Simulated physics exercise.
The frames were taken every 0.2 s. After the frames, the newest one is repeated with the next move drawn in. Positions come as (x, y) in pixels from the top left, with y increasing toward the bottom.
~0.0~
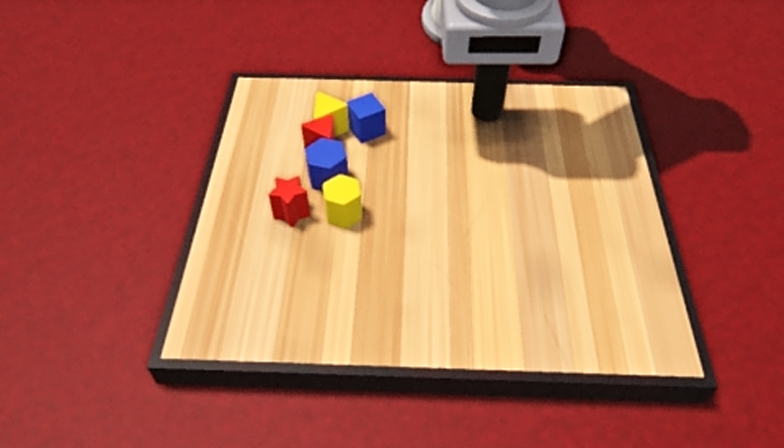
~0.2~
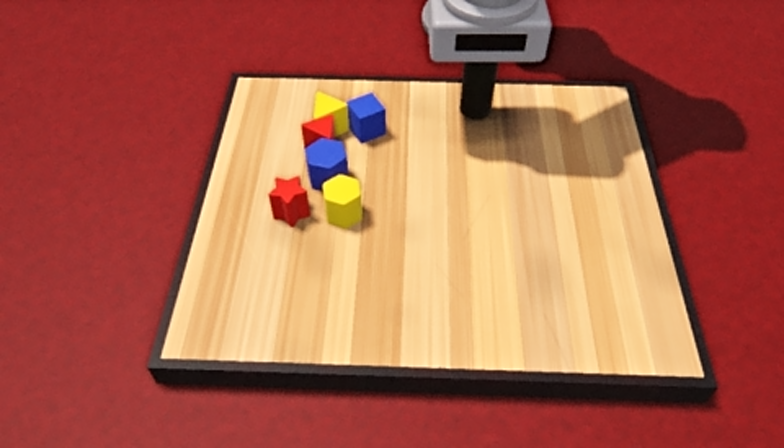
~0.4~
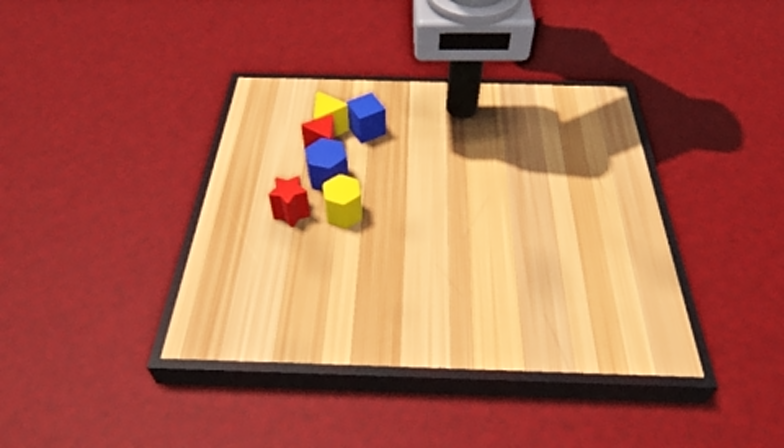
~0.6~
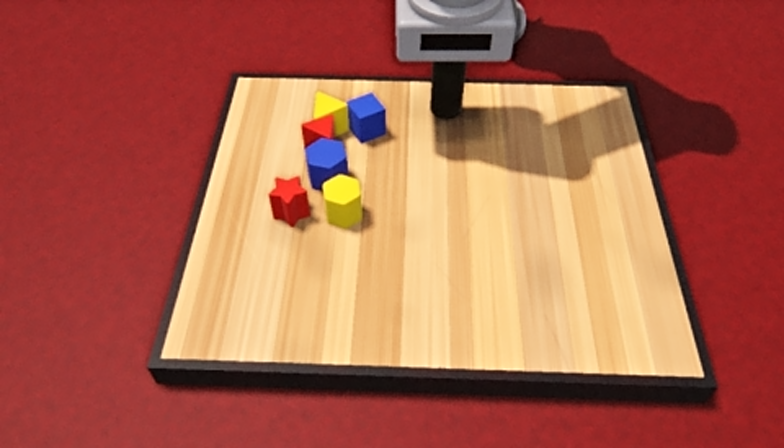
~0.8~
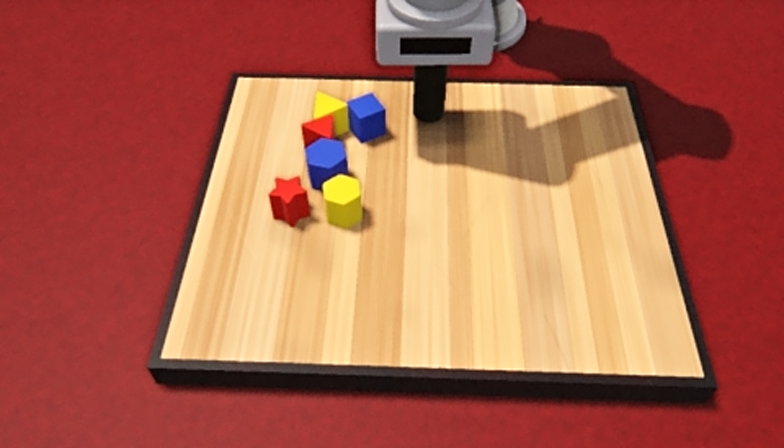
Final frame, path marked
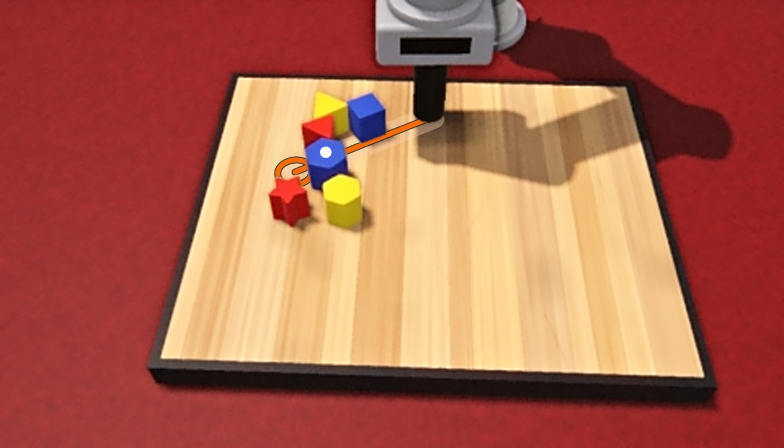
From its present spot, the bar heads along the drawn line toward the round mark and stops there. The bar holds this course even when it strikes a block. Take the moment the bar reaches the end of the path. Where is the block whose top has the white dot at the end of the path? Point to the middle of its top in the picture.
Its top middle is near (312, 169).
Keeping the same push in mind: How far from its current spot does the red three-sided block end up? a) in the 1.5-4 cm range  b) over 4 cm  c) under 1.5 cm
The answer is b.
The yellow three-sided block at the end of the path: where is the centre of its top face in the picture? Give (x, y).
It will end up at (303, 96).
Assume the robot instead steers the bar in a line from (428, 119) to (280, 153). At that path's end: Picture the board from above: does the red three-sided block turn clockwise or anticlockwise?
From the top: Counterclockwise.
The line goes from (428, 119) to (295, 172); the dot is on the blue six-sided block.
On the path given first. One third of the way, bar at (385, 129); yellow three-sided block at (320, 103), turned 20° anticlockwise; blue four-sided block at (354, 104), turned 35° clockwise.
Two thirds of the way, bar at (340, 147); red three-sided block at (309, 127), turned 15° anticlockwise; yellow three-sided block at (303, 97); blue four-sided block at (329, 107), turned 85° clockwise.
At the end, bar at (294, 166); red three-sided block at (277, 130), turned 50° clockwise; blue six-sided block at (312, 169), turned 45° anticlockwise; yellow three-sided block at (303, 96); blue four-sided block at (329, 107), turned 85° clockwise.
